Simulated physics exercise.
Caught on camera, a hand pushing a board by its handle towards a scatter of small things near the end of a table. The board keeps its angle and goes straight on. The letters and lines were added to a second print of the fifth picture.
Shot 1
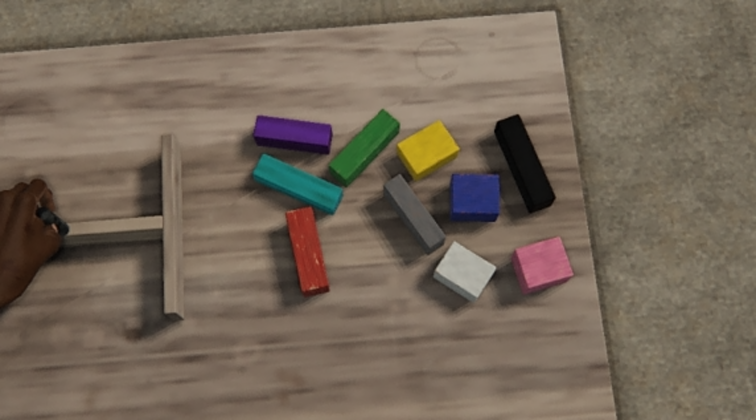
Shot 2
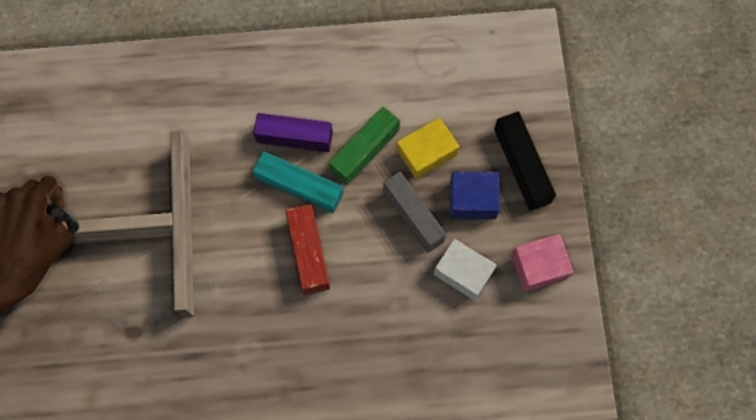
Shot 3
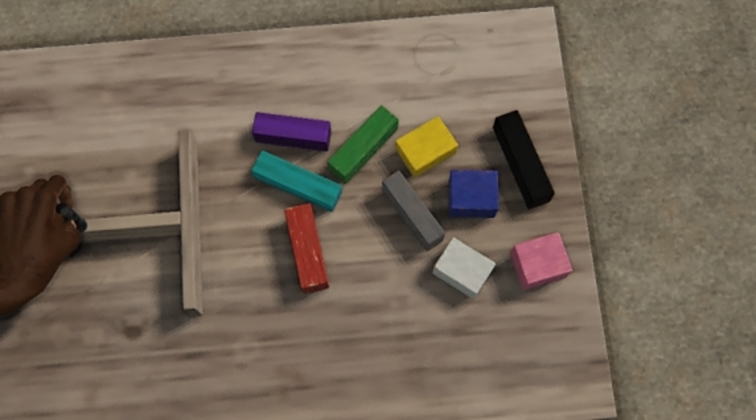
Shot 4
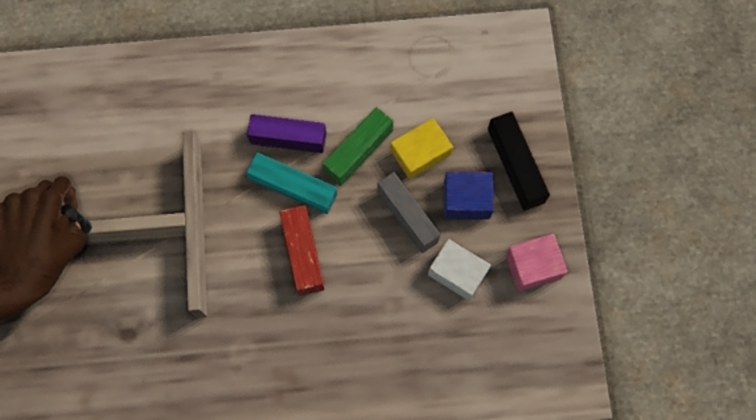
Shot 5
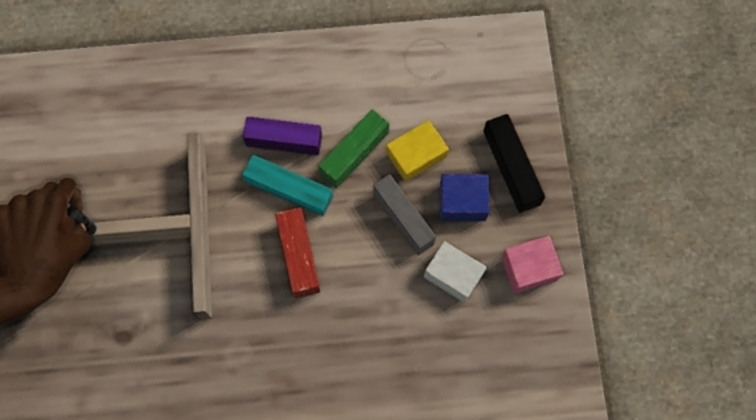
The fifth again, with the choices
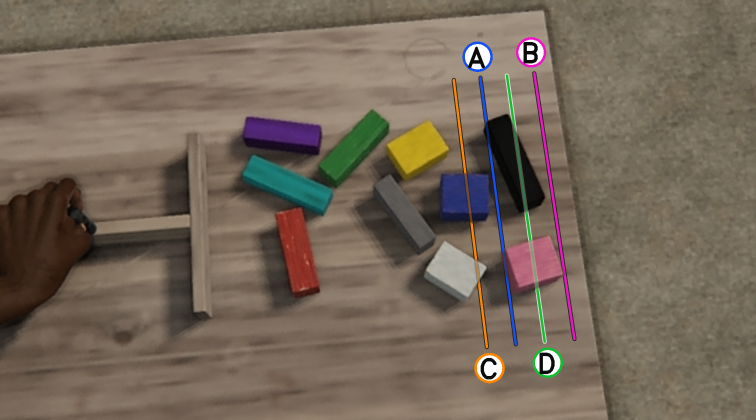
On a wooden table, a hand at the left grips the handle of a T-shaped board, with colourful blocks and bars scattered to its right. The hand slides the board slowly rightward, narrowing the gap to the purple, turquoise and red bars, while the view shifts slightly and the pieces stay untouched.
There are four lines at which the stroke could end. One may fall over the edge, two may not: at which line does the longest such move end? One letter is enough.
It can go as far as C.
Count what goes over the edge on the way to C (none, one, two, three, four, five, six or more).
By then, one.
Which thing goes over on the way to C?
The black stick goes over.
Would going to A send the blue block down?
Yes.
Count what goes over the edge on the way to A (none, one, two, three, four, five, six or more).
By then, three.
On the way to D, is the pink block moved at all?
Yes.
On the marked copy, A at (497, 205); B at (553, 201); C at (470, 208); D at (525, 203).
Taking C. A third of the way, board (294, 211); purple stick (333, 123); green bar (368, 151).
Two thirds of the way, board (392, 203); black stick (518, 162); blue block (491, 191).
When it is over, board (468, 196); black stick over the edge; blue block (557, 166); one fallen.
As for the rest, A drops three; B drops six; D drops four.
